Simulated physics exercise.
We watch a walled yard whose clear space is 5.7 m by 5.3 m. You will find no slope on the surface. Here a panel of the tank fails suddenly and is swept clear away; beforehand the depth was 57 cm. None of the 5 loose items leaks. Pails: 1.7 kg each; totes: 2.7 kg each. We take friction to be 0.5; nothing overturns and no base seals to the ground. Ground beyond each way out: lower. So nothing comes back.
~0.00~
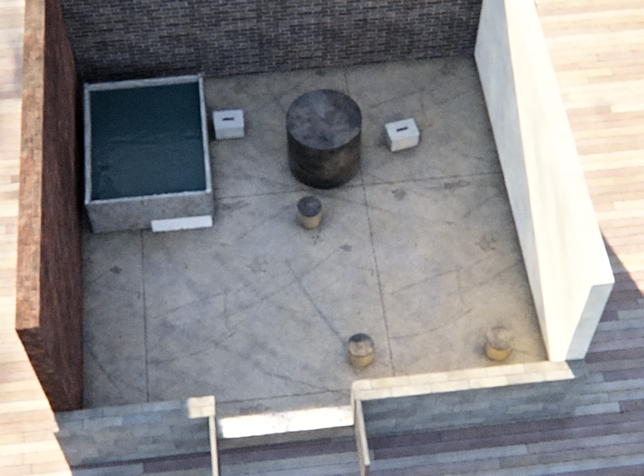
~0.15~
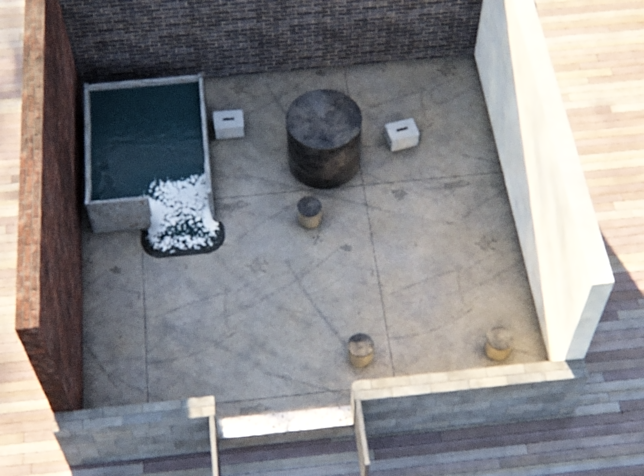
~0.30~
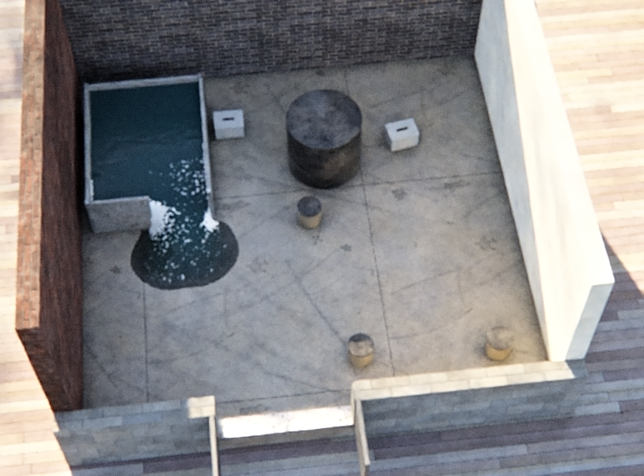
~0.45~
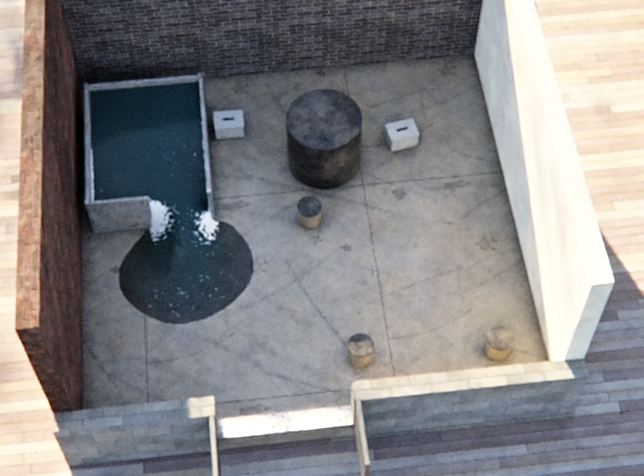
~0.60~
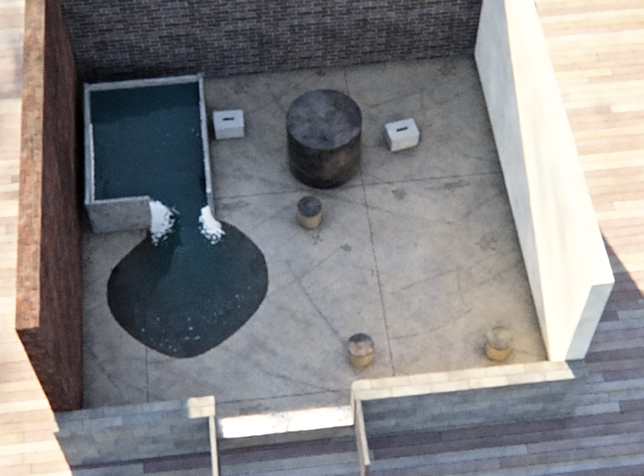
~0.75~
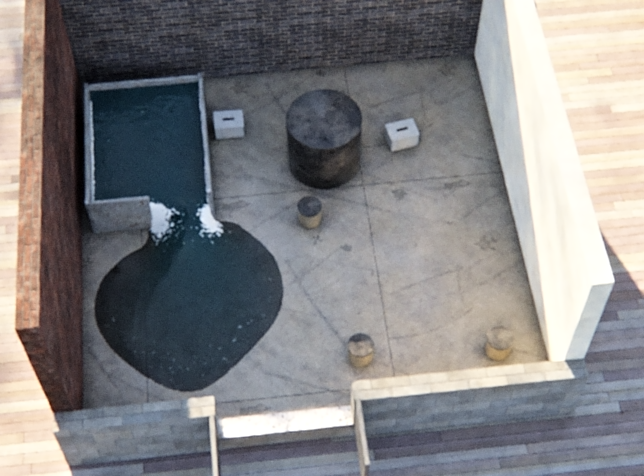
In a walled yard, the front of a raised tank at the left gave way, and dark water rushed out with white foam, spreading across the floor in a widening pool while everything else stayed still.
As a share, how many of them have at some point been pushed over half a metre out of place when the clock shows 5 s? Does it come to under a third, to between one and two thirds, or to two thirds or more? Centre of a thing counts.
Central band.
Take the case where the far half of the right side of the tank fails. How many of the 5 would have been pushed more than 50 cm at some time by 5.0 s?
Then it comes to 5.
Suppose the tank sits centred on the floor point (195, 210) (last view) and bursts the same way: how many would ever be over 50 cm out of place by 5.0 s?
Then 2 of them would.
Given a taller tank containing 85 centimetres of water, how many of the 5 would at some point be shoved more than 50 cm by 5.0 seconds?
Then 2 of them.
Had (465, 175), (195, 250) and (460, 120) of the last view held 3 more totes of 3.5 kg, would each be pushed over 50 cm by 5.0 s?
Outcome: Stays within first, breaks the threshold next, stays within last.
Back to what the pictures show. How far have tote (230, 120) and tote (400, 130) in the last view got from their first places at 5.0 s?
Respectively, 0 centimetres and 0 centimetres.
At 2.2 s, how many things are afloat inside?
Count at that moment: 1.
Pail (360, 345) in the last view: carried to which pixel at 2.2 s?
About pixel (442, 371).
After 1.1 s 0 of 5 are over 50 cm from their spots; 0 afloat.
After 2.2 s 1 of 5 are over 50 cm from their spots; 1 afloat.
After 3.5 s 1 of 5 are over 50 cm from their spots; 2 afloat.
After 5.0 s 2 of 5 are over 50 cm from their spots, and 2 have been at some point; 1 afloat.
